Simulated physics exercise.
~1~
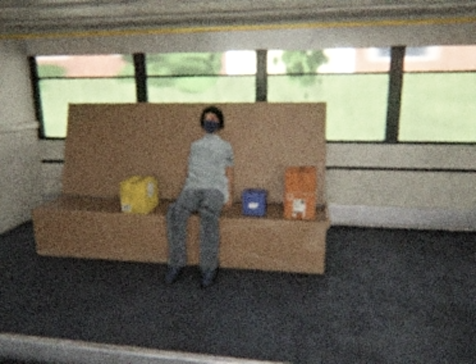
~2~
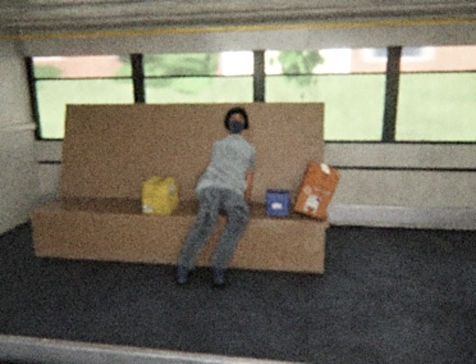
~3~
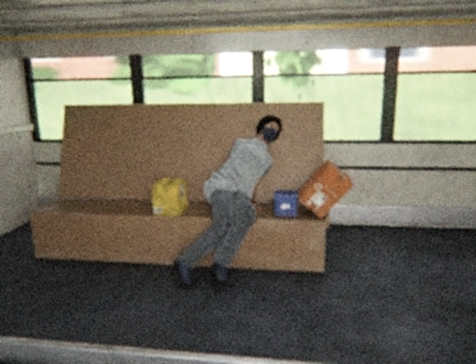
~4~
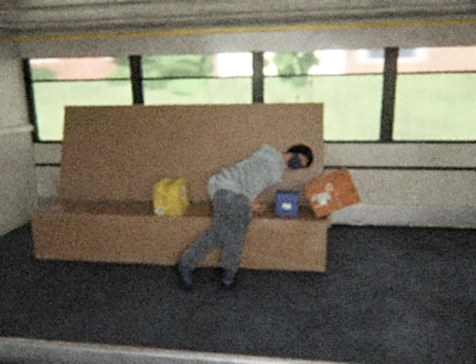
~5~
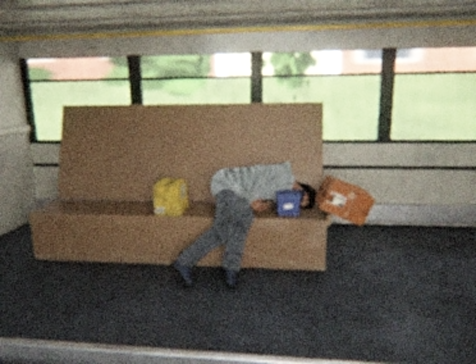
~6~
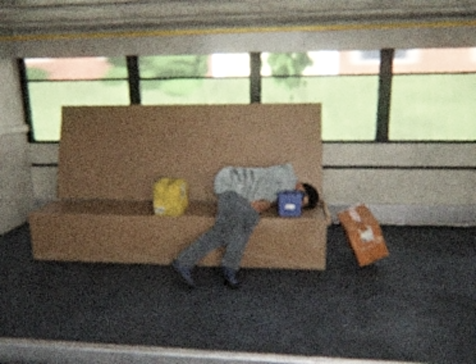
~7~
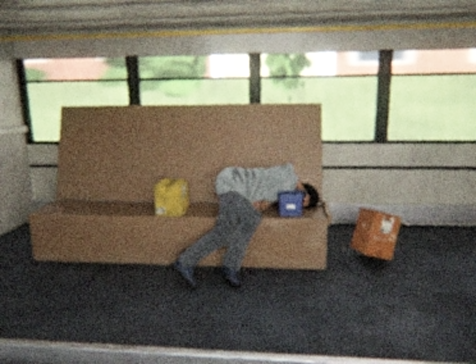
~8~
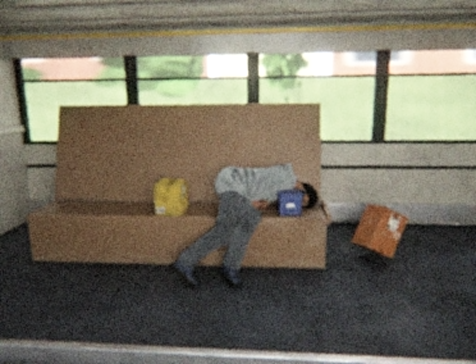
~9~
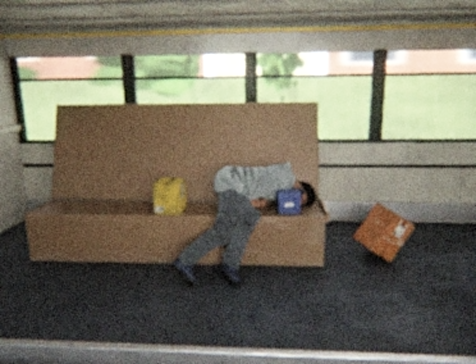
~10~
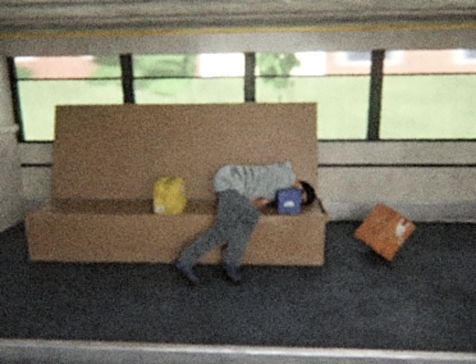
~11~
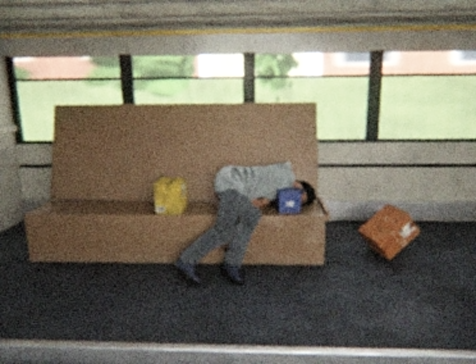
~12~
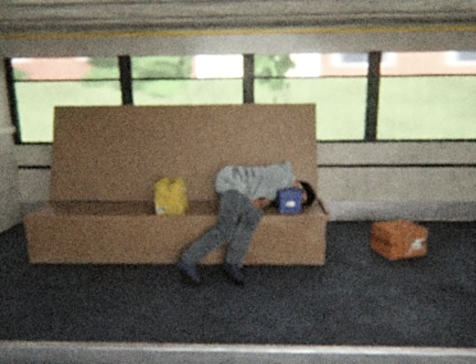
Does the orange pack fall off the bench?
Yes, the orange pack tips over the right end of the bench and ends up on the floor.
On a tram bench, a sleeper slumps right while an orange pack tumbles to the floor.
